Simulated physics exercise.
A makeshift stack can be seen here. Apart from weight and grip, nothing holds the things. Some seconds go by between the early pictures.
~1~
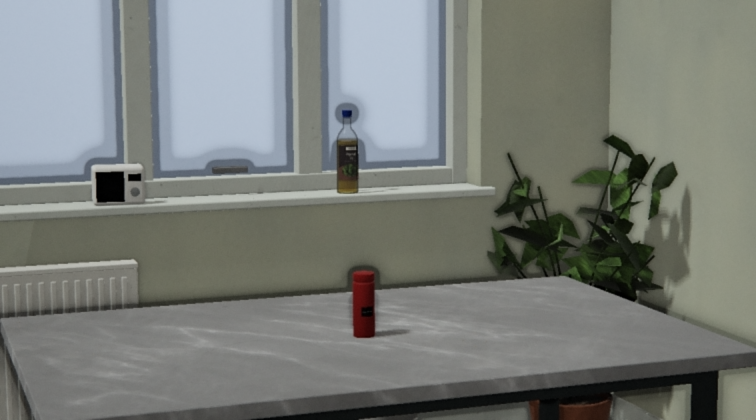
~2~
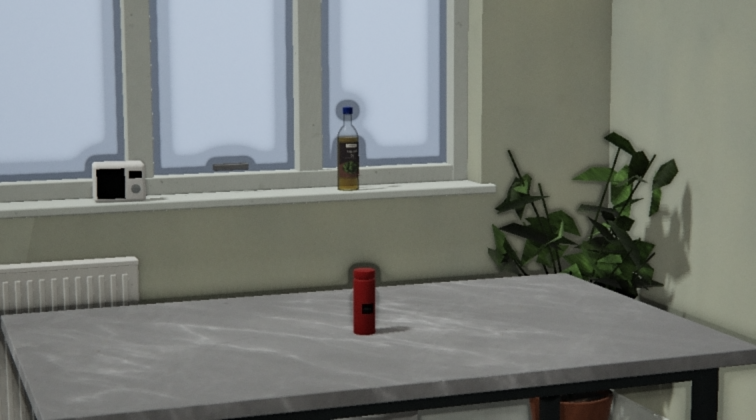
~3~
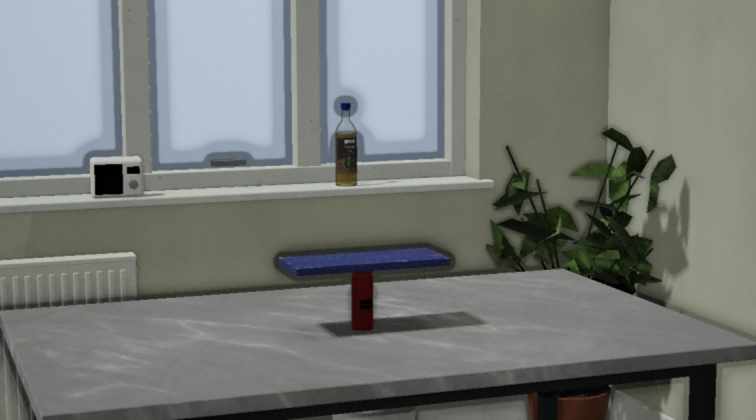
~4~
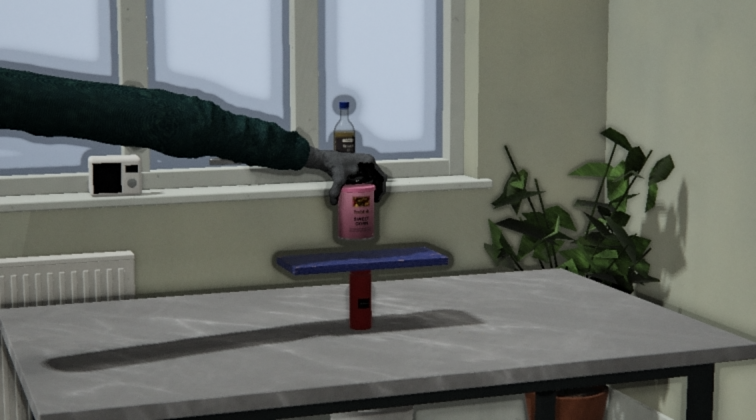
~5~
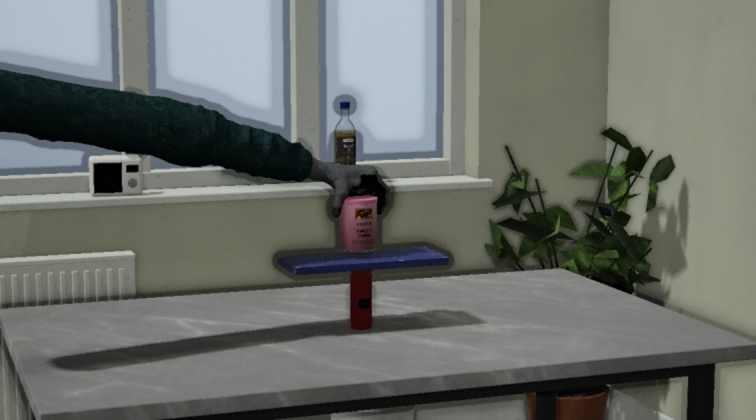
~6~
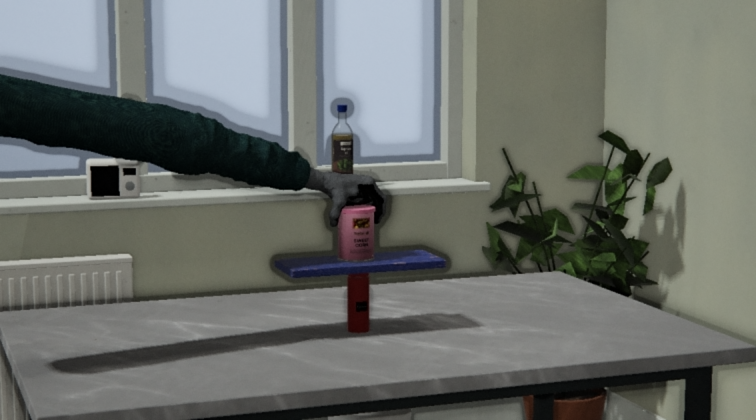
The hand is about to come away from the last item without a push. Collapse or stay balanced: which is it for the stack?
Nice try - it stays together just fine.
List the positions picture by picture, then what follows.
In the first frame, the last thing is not in view yet.
In the second frame, the last thing is not in view yet.
In the third frame, the last thing is not in view yet; blue board (364, 261).
In the fourth frame, on its way; pink tin (356, 212); blue board (362, 260).
In the fifth frame, on its way; pink tin (359, 224); blue board (363, 260).
In the sixth frame, set down, still held; pink tin (356, 233); blue board (360, 263).
Then, 0.20 s past the last view, nothing moves.
Then, 0.40 s past the last view, pink tin resting near (356, 234).
Finally, all 3 still in place. Final places as the last picture's camera would see them, pink tin near (356, 234). The stack holds.
